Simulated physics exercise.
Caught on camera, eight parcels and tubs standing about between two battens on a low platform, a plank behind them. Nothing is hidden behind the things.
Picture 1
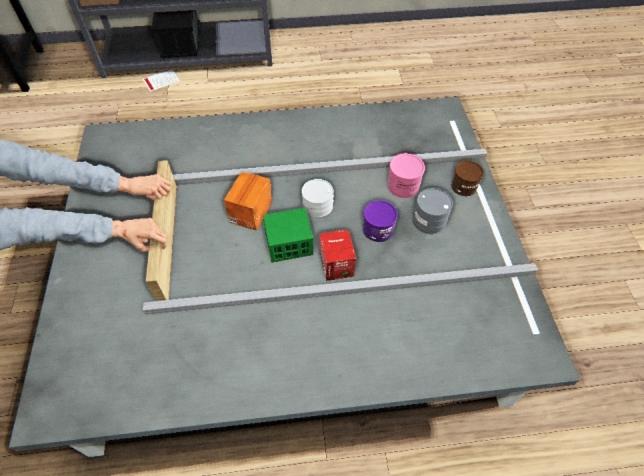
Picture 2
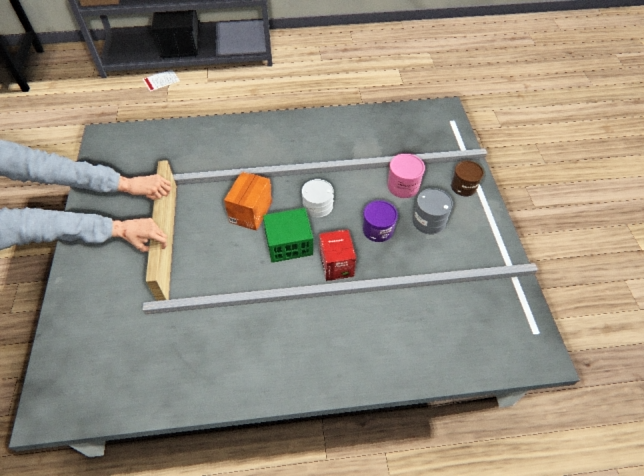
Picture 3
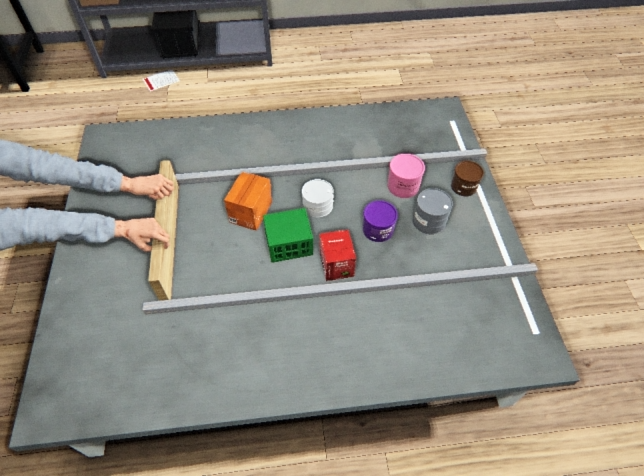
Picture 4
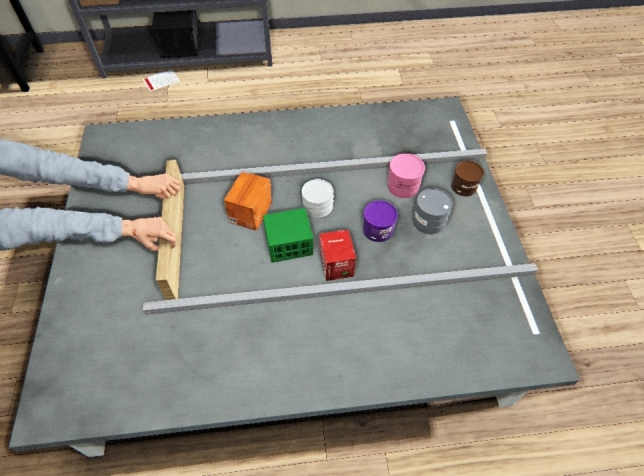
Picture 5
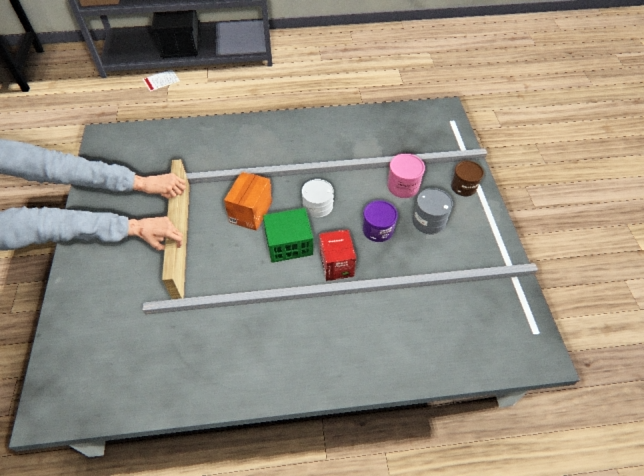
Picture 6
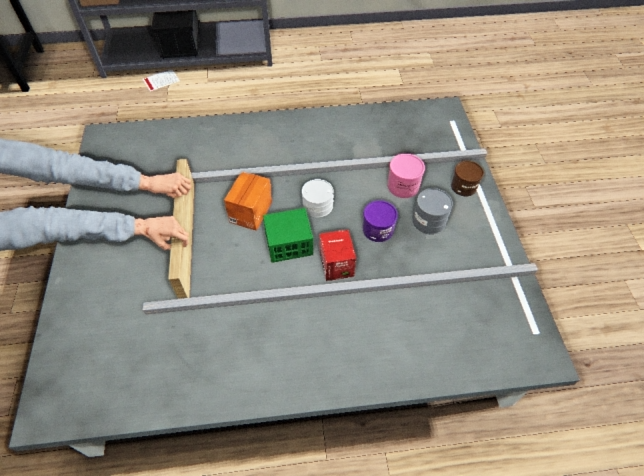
Two hands slid a wooden plank a short way to the right between two long strips on a low grey platform, while the colourful boxes and tubs in front of it stayed still.
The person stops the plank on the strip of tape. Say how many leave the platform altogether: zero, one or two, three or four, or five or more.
In the end the number that fall off is five or more.
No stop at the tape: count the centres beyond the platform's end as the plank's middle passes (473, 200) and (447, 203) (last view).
Past the end: 5 and 2.
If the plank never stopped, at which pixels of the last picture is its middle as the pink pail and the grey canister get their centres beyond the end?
Near (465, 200) and (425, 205).
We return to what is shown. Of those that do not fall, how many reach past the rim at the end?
It comes to 3.
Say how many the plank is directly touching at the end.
The number is 3.
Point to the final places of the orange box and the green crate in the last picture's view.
Near (498, 178) and (516, 213).
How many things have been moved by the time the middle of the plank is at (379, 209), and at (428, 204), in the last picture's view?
The counts are 7 and 8.
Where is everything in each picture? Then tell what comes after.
In the first picture, brown pail (467, 179); grey canister (432, 211); pink pail (405, 176); plank (163, 228); tape (488, 211).
In the second picture, grey canister (432, 212); green crate (288, 235).
In the third picture, pink pail (405, 176); plank (165, 228).
In the fourth picture, brown pail (467, 179); purple pail (379, 222).
In the fifth picture, grey canister (432, 212); red box (337, 256).
In the sixth picture, brown pail (467, 179); grey canister (432, 212); pink pail (405, 176); plank (183, 226); tape (488, 211).
Soon after, none off yet; brown pail at rest near (467, 179); grey canister at rest near (432, 212); pink pail at rest near (405, 176).
In the end, the number that fall off is five or more; gone, white canister, purple pail, pink pail, grey canister and brown pail.
